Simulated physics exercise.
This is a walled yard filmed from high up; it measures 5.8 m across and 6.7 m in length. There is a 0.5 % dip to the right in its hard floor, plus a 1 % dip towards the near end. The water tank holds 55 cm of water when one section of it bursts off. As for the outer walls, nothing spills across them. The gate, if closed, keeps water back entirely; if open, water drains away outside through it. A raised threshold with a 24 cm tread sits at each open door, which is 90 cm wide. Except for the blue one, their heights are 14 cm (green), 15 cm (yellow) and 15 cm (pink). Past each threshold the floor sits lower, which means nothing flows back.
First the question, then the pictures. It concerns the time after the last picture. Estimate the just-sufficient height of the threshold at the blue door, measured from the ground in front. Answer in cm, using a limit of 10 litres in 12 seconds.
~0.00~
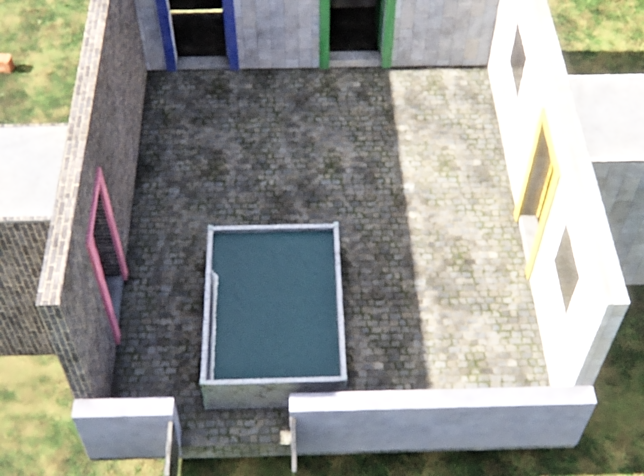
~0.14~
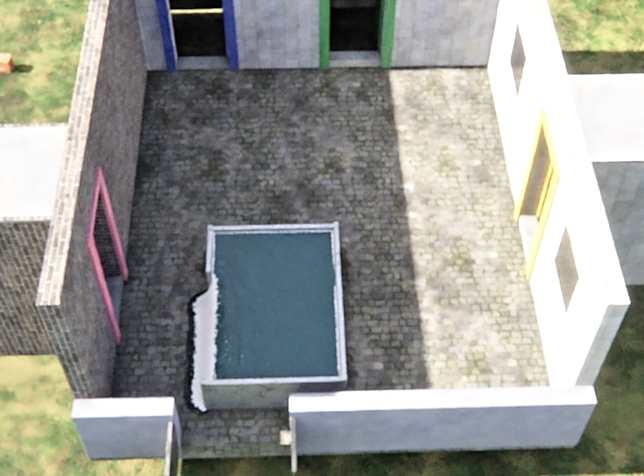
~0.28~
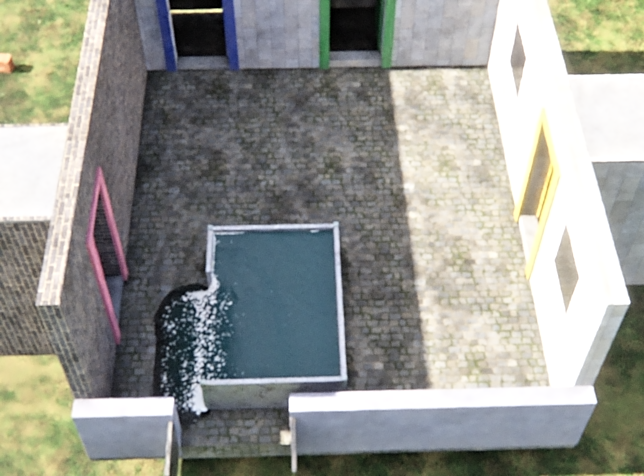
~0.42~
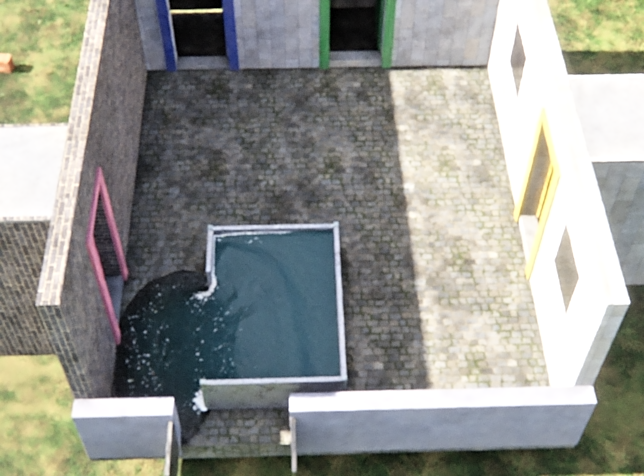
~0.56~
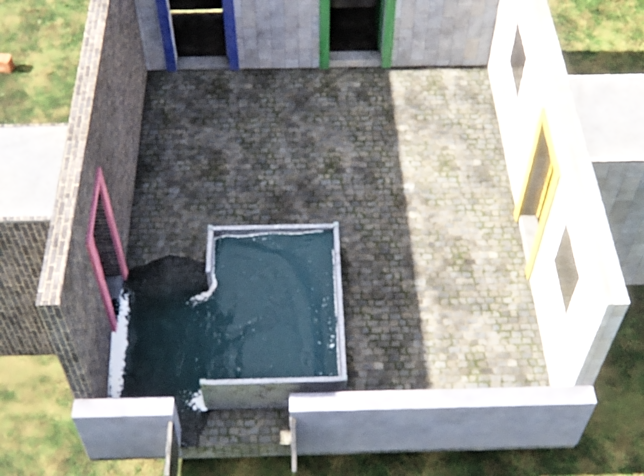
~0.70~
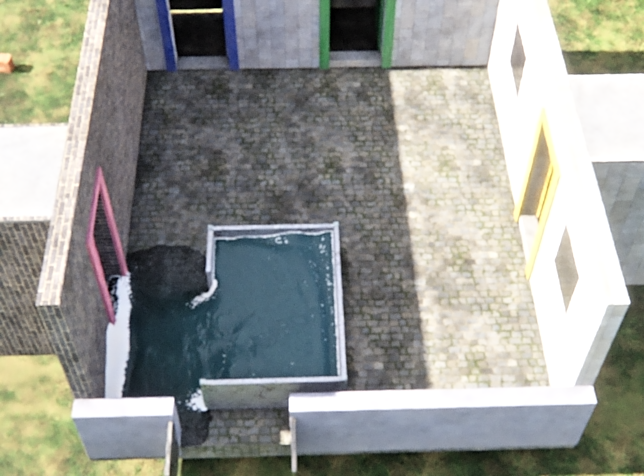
I would say 11 cm.
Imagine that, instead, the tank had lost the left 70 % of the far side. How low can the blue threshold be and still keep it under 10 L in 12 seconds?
With that break, close to 20 cm.
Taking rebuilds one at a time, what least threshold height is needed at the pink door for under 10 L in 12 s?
At pink, about 32 cm.
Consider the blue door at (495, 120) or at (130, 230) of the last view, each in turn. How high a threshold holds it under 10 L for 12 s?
First place around 6.5 cm, second around 6.0 cm.
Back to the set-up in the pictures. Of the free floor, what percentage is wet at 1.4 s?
I'd say near 10 percent is wet.
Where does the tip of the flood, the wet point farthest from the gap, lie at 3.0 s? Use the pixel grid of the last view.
Around (147, 78).
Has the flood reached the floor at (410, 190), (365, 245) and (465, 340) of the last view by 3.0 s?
So the three spots come out spared, spared, spared, in that order.
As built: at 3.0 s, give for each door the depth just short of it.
Depths in cm: Green 0, yellow 0, pink 22, blue 0.
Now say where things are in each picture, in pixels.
In the first frame, still water, 55 cm deep, in the water tank at (274, 303); the blue door at (198, 23) is dry.
In the second frame, the gap is at (211, 343), the front 0.3 m out at (193, 344); the back of the water tank holds 55 cm.
In the third frame, the front is at (160, 319), 0.7 m from the gap at (211, 343); 1.2 m2 of floor is wet, 55 cm left at the back.
In the fourth frame, the gap is at (211, 343), the front 1.2 m out at (123, 334); the back of the water tank holds 55 cm.
In the fifth frame, the gap is at (211, 344), the front 1.4 m out at (108, 328); the back of the water tank holds 50 cm.
In the sixth frame, the front is at (104, 329), 1.5 m from the gap at (211, 344); 3.4 m2 of floor is wet, 46 cm left at the back; 4.1 m in a straight line remain to the blue door at (198, 23).
After 1.4 s water covers 10 % of the floor, deepest (56 cm) near (108, 431); it has not reached the blue door.
After 3.0 s water covers 35 % of the floor, deepest (27 cm) near (108, 431); it has not reached the blue door.
After 12.0 s water covers 95 % of the floor, deepest (12 cm) near (556, 419); 4 cm at the blue door, 48 litres in over its 7 cm threshold.
At the blue door as built, the water arrived by 3.3 s and peaked near 15 cm at 4.2 s.
Run again over the same 12 s with other heights there, 20 litres in over 9.5 cm, 4 litres over 12.5 cm. The limit of 10 litres is kept from about 11 cm up.
